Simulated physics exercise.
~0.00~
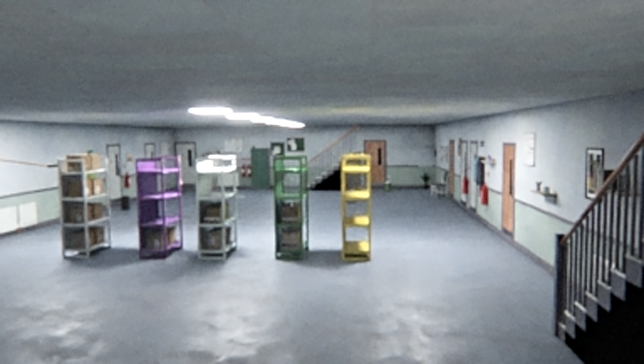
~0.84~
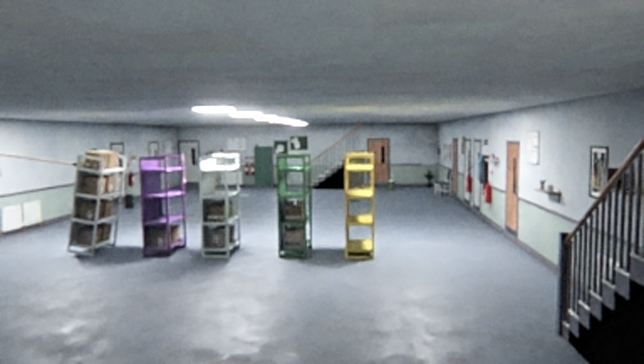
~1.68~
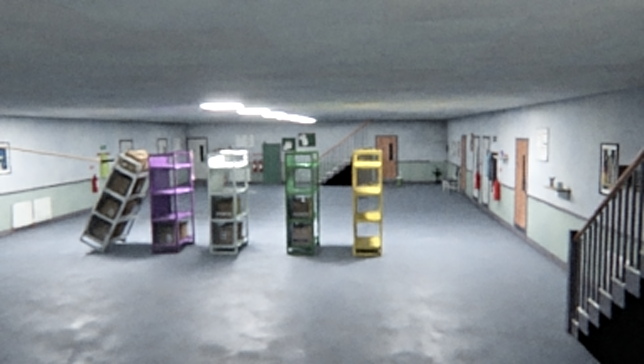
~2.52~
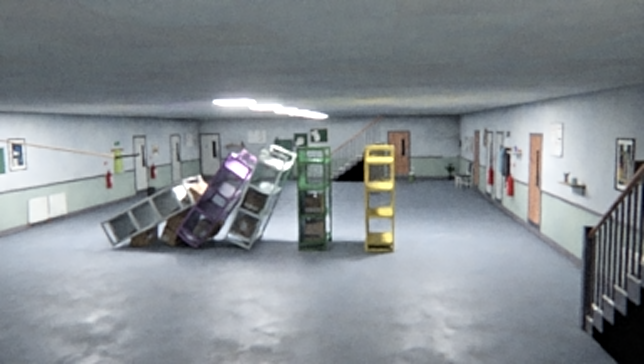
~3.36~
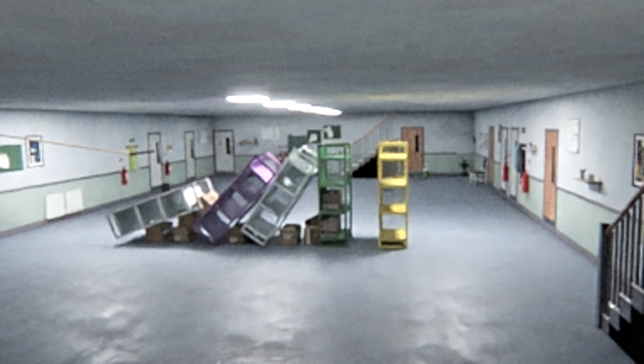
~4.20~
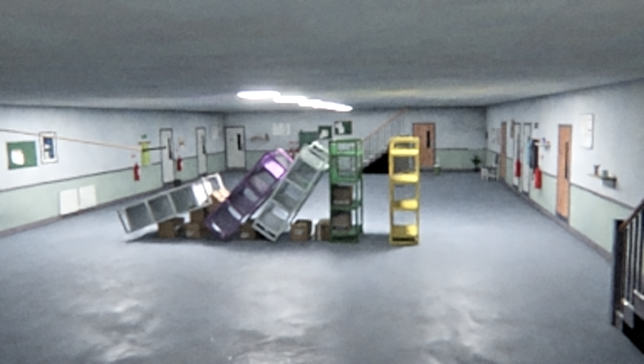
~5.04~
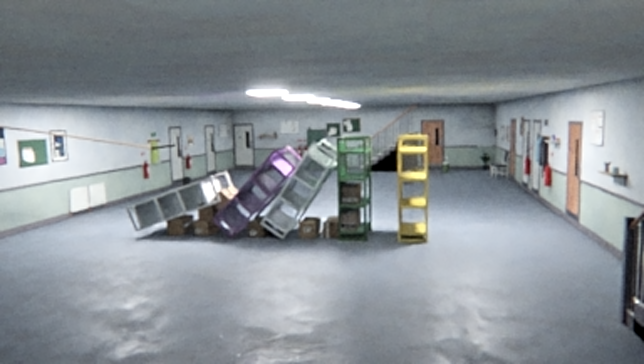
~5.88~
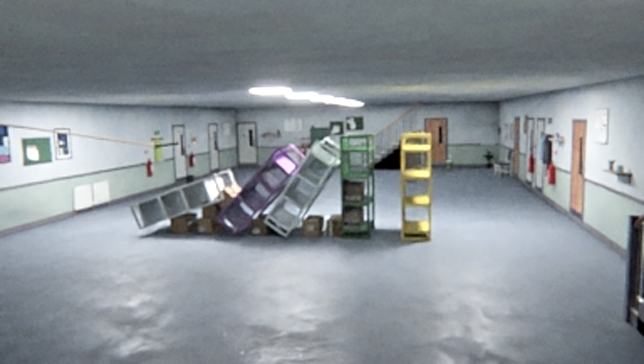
At first, five tall shelving racks stand upright in a row across a large hall, with a grey one at the left, then purple, pale grey, green and yellow. The leftmost rack tips to the right and leans into the purple one as the view drifts slightly left. The purple rack tilts in turn against the pale grey one, which tips toward the green rack, while brown boxes spill onto the floor. The first rack sinks nearly flat, and the motion stops. The three racks rest slanted in a stack against the upright green rack, while the yellow one stands untouched.
